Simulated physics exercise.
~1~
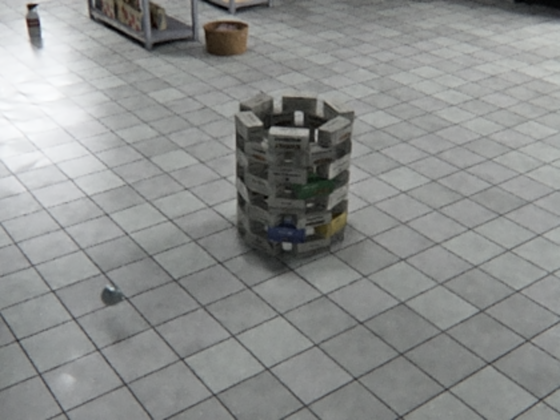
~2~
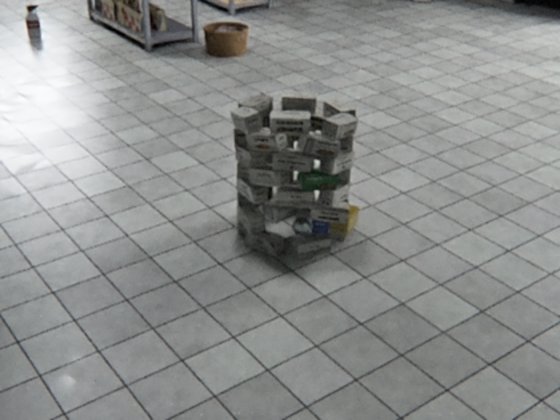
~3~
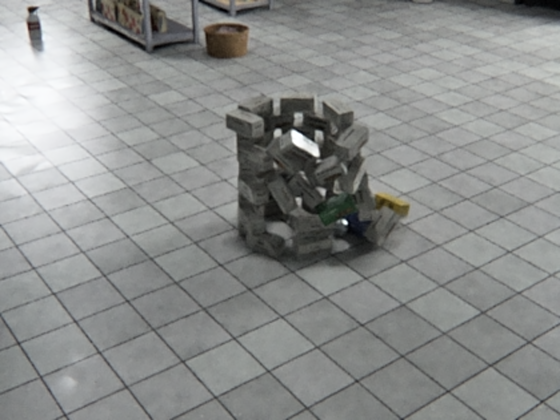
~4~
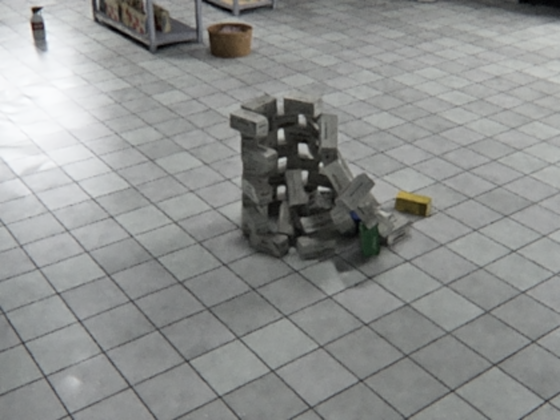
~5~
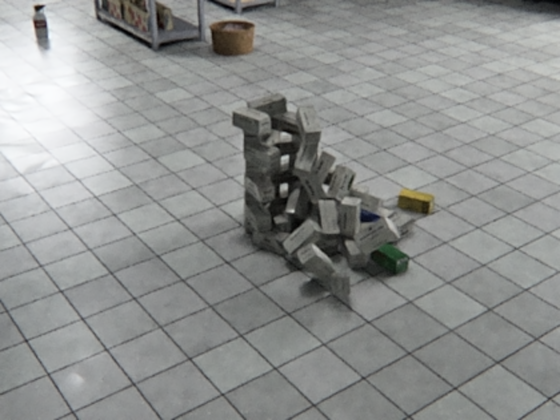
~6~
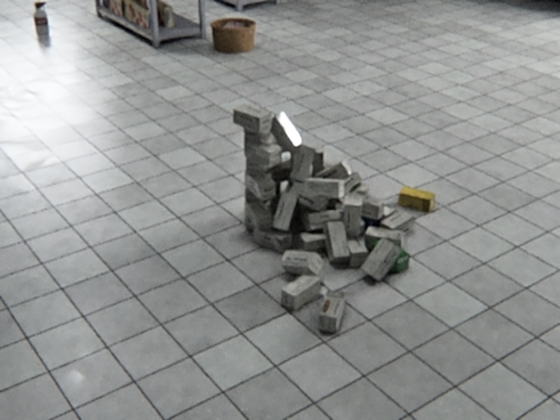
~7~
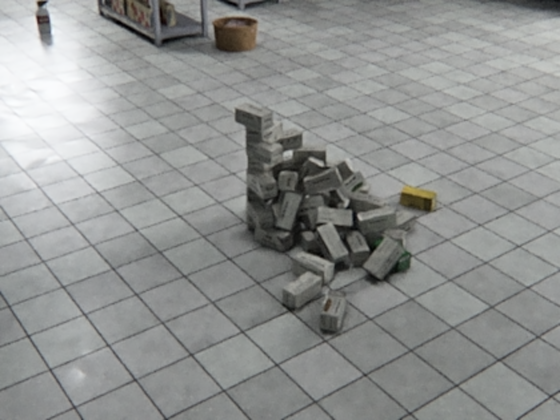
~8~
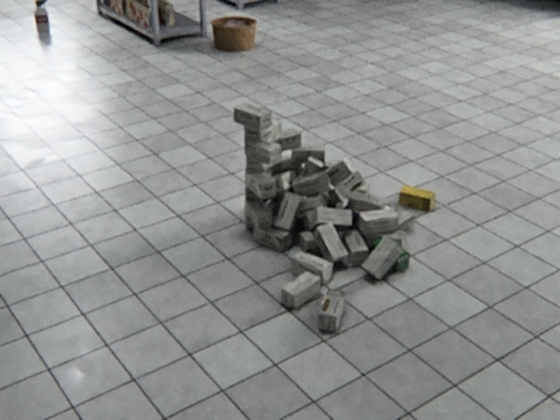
A small steel ball moves in from the left across a grey tiled floor, seen from above at an angle by a slightly swaying camera, toward a round, hollow tower of pale grey packets with a few green, blue and yellow ones low down. Shelving and a wicker basket stand behind. The ball strikes the tower's lower part, and the right side bulges and gives way, pushing the yellow packet out to the right. Packets from the front and right then slide and tumble down, the green one rolling forward. Finally a narrow column stands at left beside a heap, with the yellow packet lying apart.
